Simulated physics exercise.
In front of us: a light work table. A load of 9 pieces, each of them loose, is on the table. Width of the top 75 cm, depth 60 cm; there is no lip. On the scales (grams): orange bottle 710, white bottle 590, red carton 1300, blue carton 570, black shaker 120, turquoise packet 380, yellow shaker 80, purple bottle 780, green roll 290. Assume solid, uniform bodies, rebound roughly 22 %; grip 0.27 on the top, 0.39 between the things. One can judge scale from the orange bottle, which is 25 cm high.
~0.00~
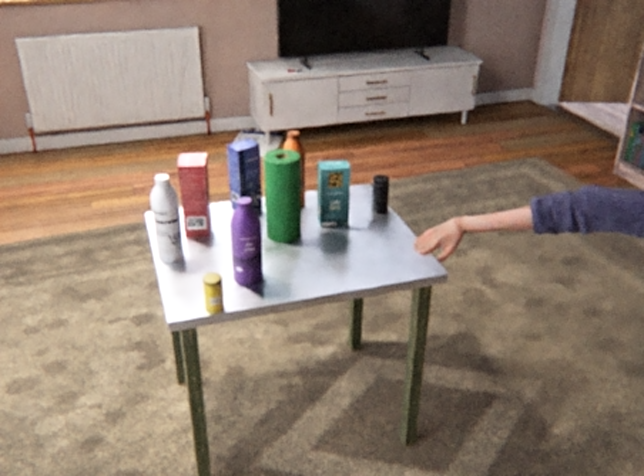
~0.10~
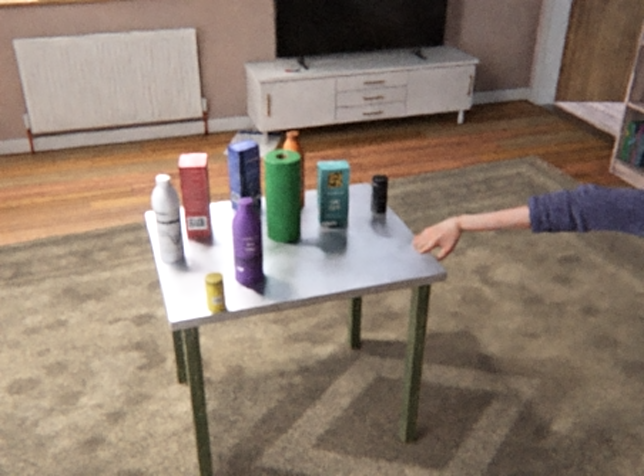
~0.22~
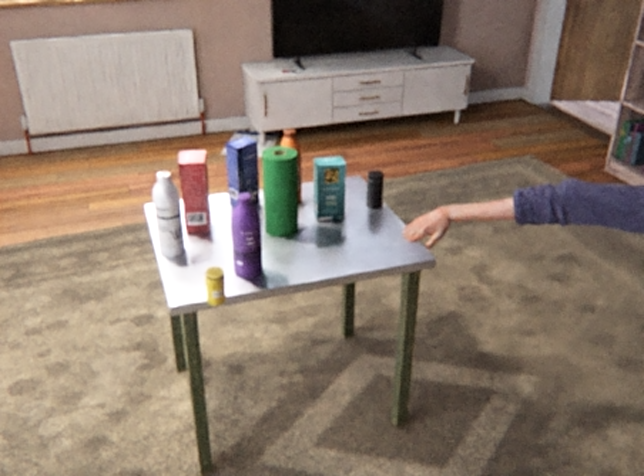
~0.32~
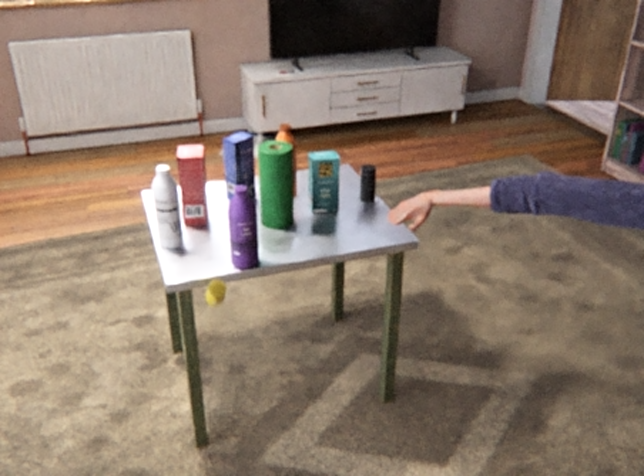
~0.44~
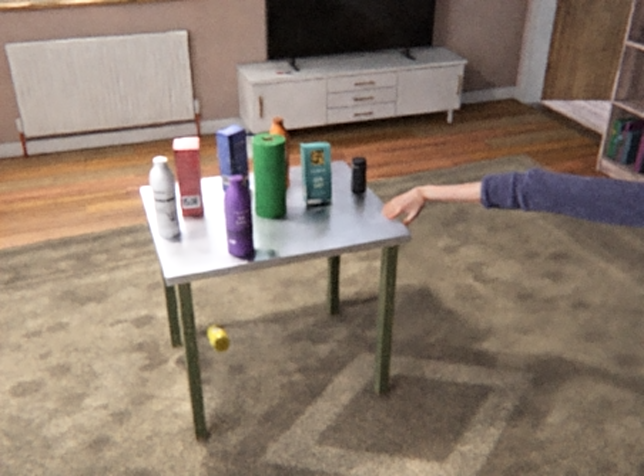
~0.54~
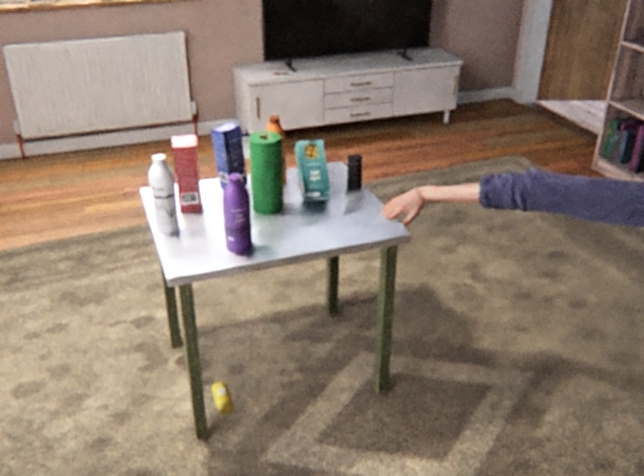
A hand shoves the loaded table leftward, and the yellow shaker drops off the front edge.
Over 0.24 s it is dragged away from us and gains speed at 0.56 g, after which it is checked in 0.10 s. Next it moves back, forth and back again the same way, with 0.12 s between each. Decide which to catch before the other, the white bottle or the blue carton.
I would say the latter of the pair.
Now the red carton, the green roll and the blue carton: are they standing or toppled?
Final state - red carton: Goes over; green roll: Remains on its base; blue carton: Goes over.
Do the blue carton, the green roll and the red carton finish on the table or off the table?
Final state - the blue carton ends out of bounds; the green roll stays within bounds; the red carton stays within bounds.
By 0.74 s, table 8 cm from its start; orange bottle and blue carton now off the table; white bottle 10 cm from its spot near (164, 195); turquoise packet on its side.
By 1.24 s, table 19 cm from its start; white bottle 3 cm from its spot near (164, 198); turquoise packet on its side; red carton tilted 71°.
By 1.64 s, table 10 cm from its start; turquoise packet now off the table; white bottle 11 cm from its spot near (160, 192); red carton on its side.
When it is over (2.4 s), off the table, orange bottle, blue carton, turquoise packet and yellow shaker; lying over on the table, red carton; not toppled but over 5 cm from the start, white bottle, black shaker, purple bottle and green roll. End places, in pixels of the last picture, white bottle near (166, 206), blue carton near (278, 339). White bottle was never lost; blue carton went at 0.70 s.
